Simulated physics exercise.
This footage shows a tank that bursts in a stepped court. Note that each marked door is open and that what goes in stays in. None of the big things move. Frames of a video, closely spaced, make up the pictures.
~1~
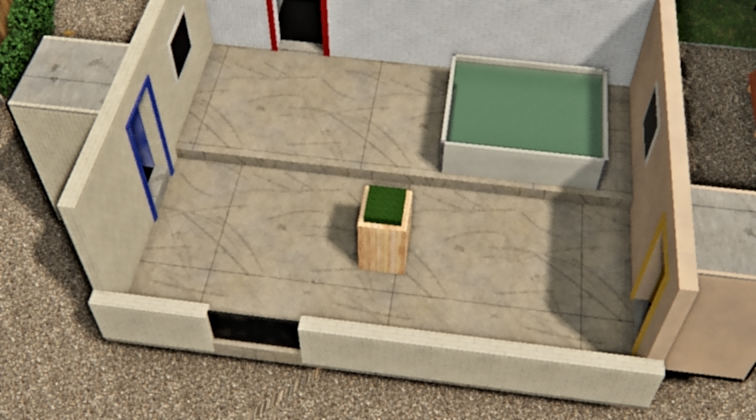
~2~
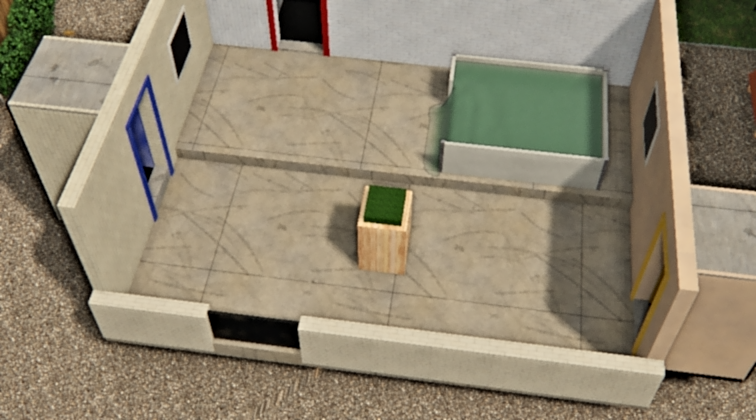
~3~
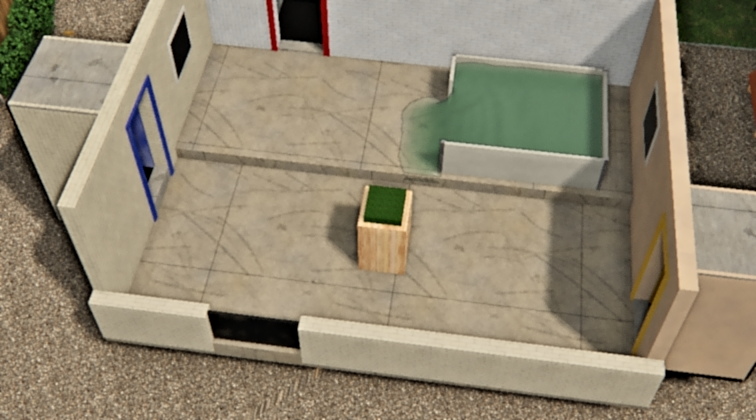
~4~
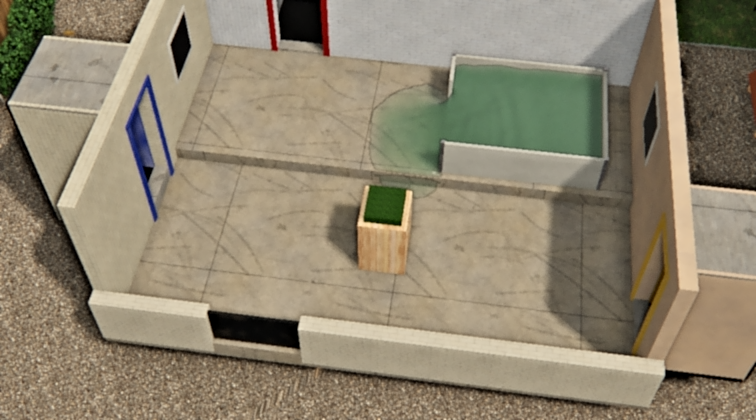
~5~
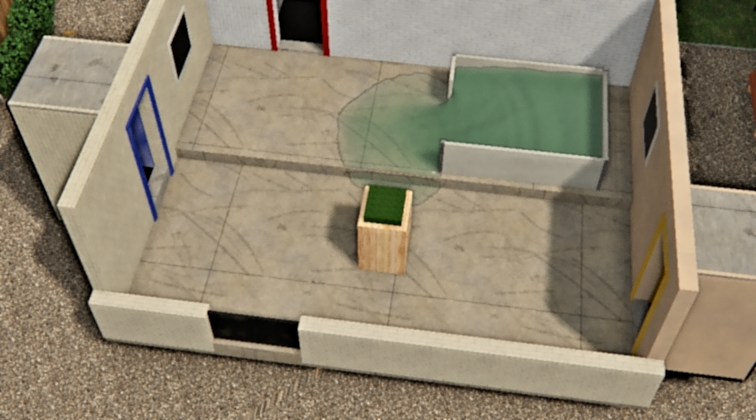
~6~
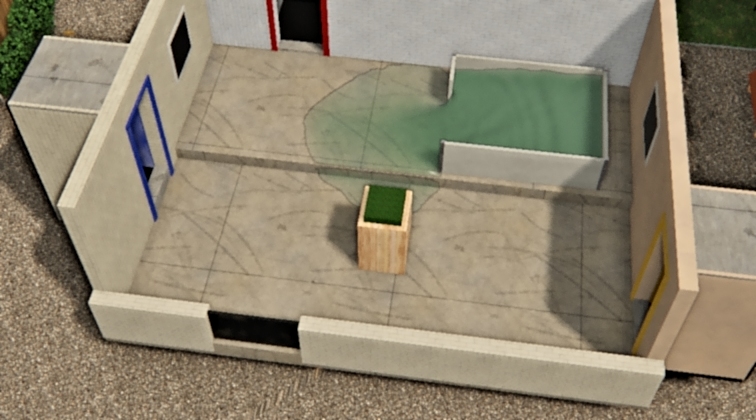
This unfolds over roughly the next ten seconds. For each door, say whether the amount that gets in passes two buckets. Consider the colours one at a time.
The yellow door will be over the limit, the red door will be over the limit, the blue door will be within bounds.
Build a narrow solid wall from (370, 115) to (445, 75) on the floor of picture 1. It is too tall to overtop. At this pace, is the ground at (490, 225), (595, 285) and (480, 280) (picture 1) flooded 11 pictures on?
Lab note - point 1: Parched; point 2: Parched; point 3: Parched.
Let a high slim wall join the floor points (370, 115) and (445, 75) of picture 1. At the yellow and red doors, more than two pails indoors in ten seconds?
Taking them in turn: The yellow door tops the limit, and the red door remains below the limit.
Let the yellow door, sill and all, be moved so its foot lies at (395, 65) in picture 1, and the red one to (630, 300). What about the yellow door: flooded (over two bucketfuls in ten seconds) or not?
I'd say the yellow one admits less.
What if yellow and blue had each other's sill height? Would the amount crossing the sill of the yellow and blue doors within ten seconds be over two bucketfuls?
The yellow door falls short of it, while the blue door overshoots the limit.
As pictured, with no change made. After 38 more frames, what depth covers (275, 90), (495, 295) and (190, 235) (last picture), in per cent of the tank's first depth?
Taking the places in turn, I get roughly 14, 2 and 25 percent.
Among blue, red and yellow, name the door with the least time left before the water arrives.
It's the door marked red.
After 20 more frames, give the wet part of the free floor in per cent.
My best guess is some 55 %.
A moment on, water covers 35 % of the floor; the yellow door not reached, the red door wet at the sill, nothing in, the blue door not reached.
Next, water covers 50 % of the floor; the yellow door not reached, the red door wet at the sill, nothing in, the blue door wet at the sill, nothing in.
Then, water covers 55 % of the floor; the yellow door not reached, the red door under two buckets in, the blue door wet at the sill, nothing in.
Later, water covers 70 % of the floor; the yellow door not reached, the red door over two buckets in, the blue door wet at the sill, nothing in.
In the end, water covers 95 % of the floor; the yellow door over two buckets in, the red door far over two buckets in, the blue door wet at the sill, nothing in.
